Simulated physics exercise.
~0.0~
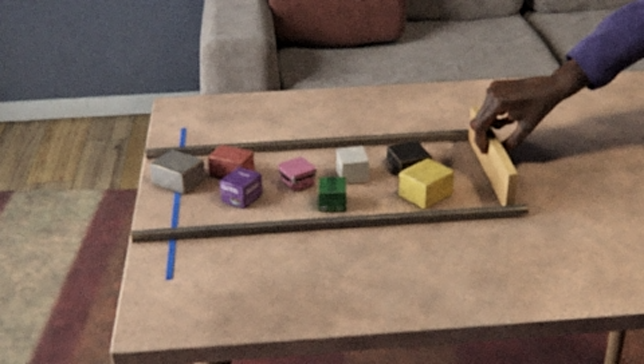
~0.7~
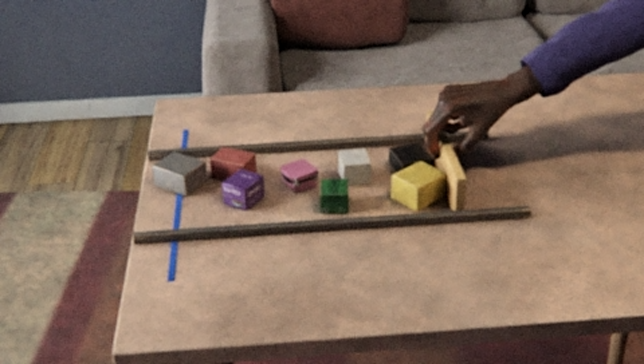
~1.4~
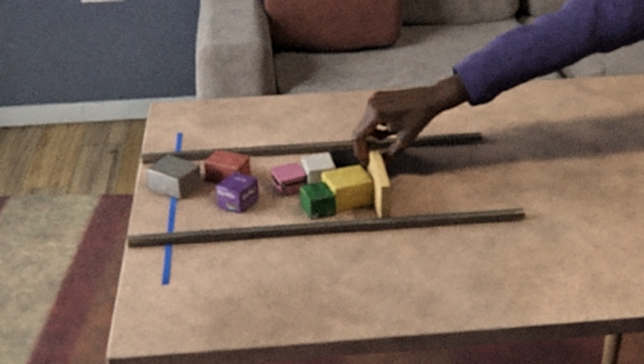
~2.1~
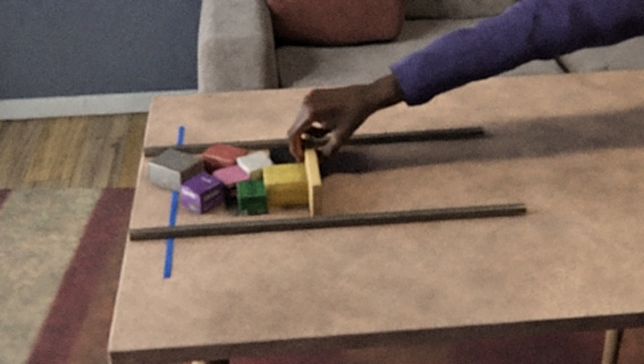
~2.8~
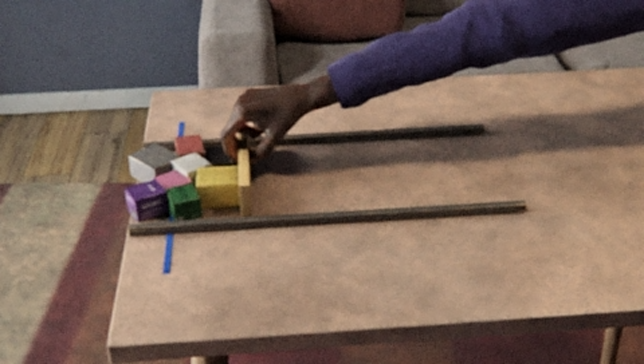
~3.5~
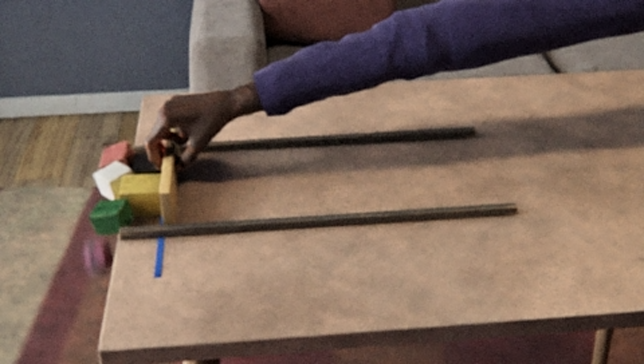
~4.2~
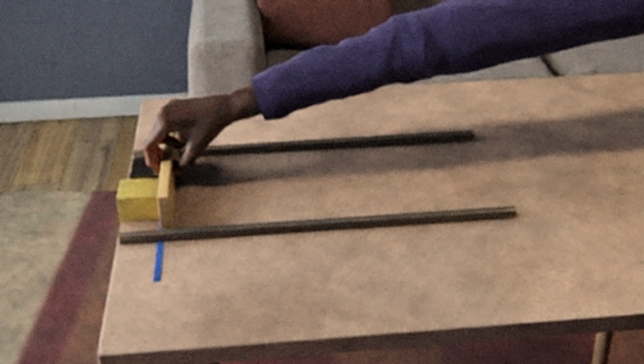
A hand in a purple sleeve holds a wooden board upright at the right of a channel between two dark rails on a brown table, seen from above in a slightly swaying view. Grey, red, purple, pink, white, green, black and yellow pieces lie between the board and a blue tape line at left. The hand pushes the board left, gathering the yellow, green, white and pink pieces into a crowded cluster. The cluster shoves the grey, red and purple blocks over the edge, and more pieces tumble after them. Finally, only the yellow and black blocks remain by the board at the table's end.
